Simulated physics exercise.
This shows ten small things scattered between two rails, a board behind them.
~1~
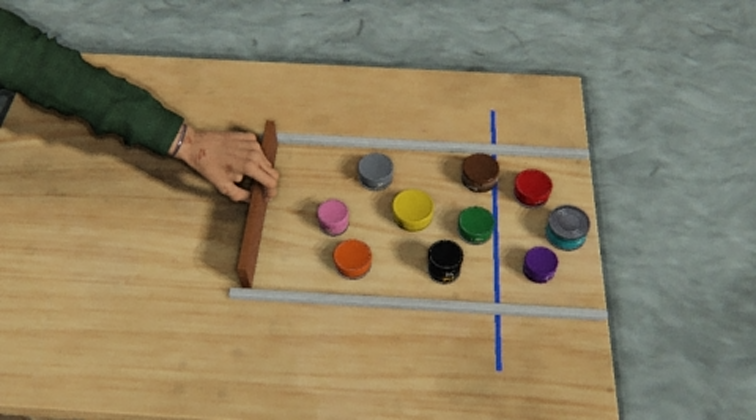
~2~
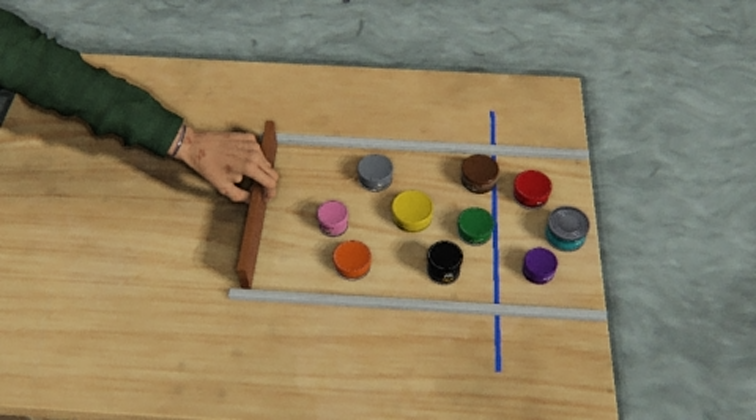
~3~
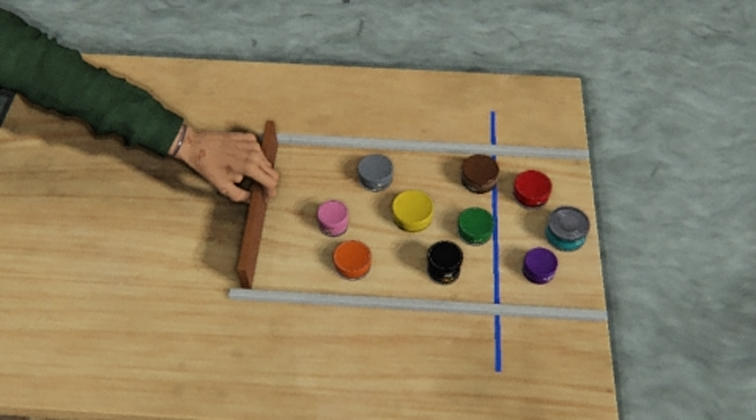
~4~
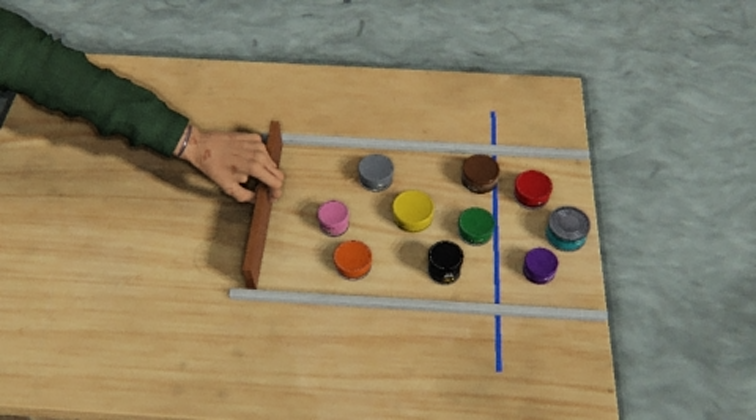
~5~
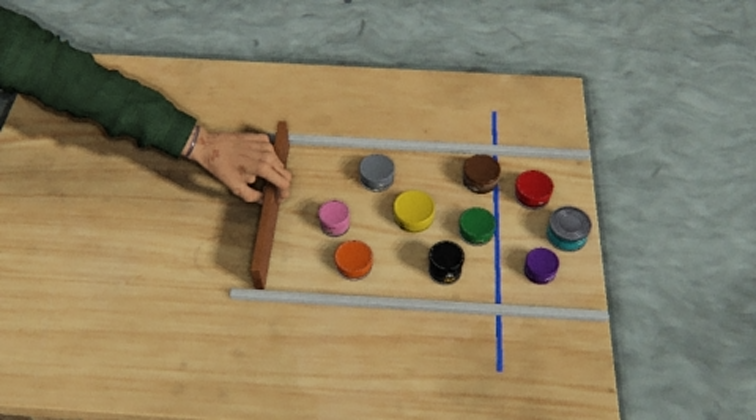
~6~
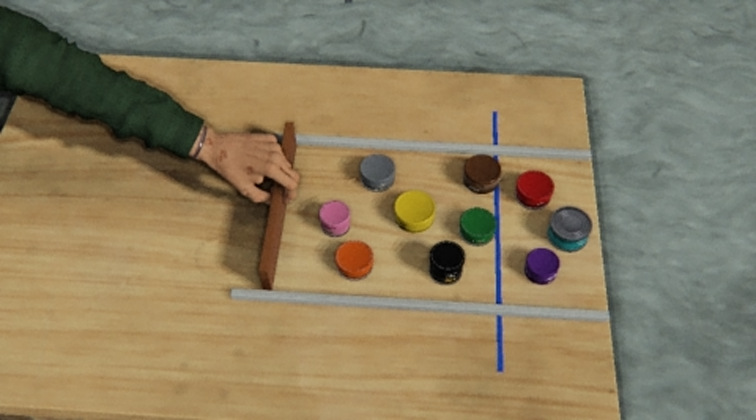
A hand in a green sleeve held a brown board behind ten small, colourful pots scattered between two rails, then slid it slightly right across the wooden table, while the pots stayed put.
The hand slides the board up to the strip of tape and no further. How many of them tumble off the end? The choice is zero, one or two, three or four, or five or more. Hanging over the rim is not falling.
Here the number that fall off is zero.
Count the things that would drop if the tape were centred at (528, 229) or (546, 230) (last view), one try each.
Try by try, 1 and 2.
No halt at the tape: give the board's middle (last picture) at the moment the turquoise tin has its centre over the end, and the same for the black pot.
Near (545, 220) and (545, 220).
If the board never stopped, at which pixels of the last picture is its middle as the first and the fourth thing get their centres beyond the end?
Near (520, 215) and (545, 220).
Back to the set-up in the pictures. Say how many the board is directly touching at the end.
4 of them.
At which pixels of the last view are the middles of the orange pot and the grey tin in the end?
The orange pot at (518, 272), the grey tin at (514, 174).
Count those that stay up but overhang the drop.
Overhanging: 0.
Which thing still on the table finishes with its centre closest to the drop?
The purple tub.
A little later, none off yet; turquoise tin at rest near (569, 229); purple tub at rest near (542, 267); red tin at rest near (534, 190).
Next, none off yet; turquoise tin at rest near (569, 229); purple tub moving near (547, 266); red tin moving near (542, 192).
When it is over, the number that fall off is zero.
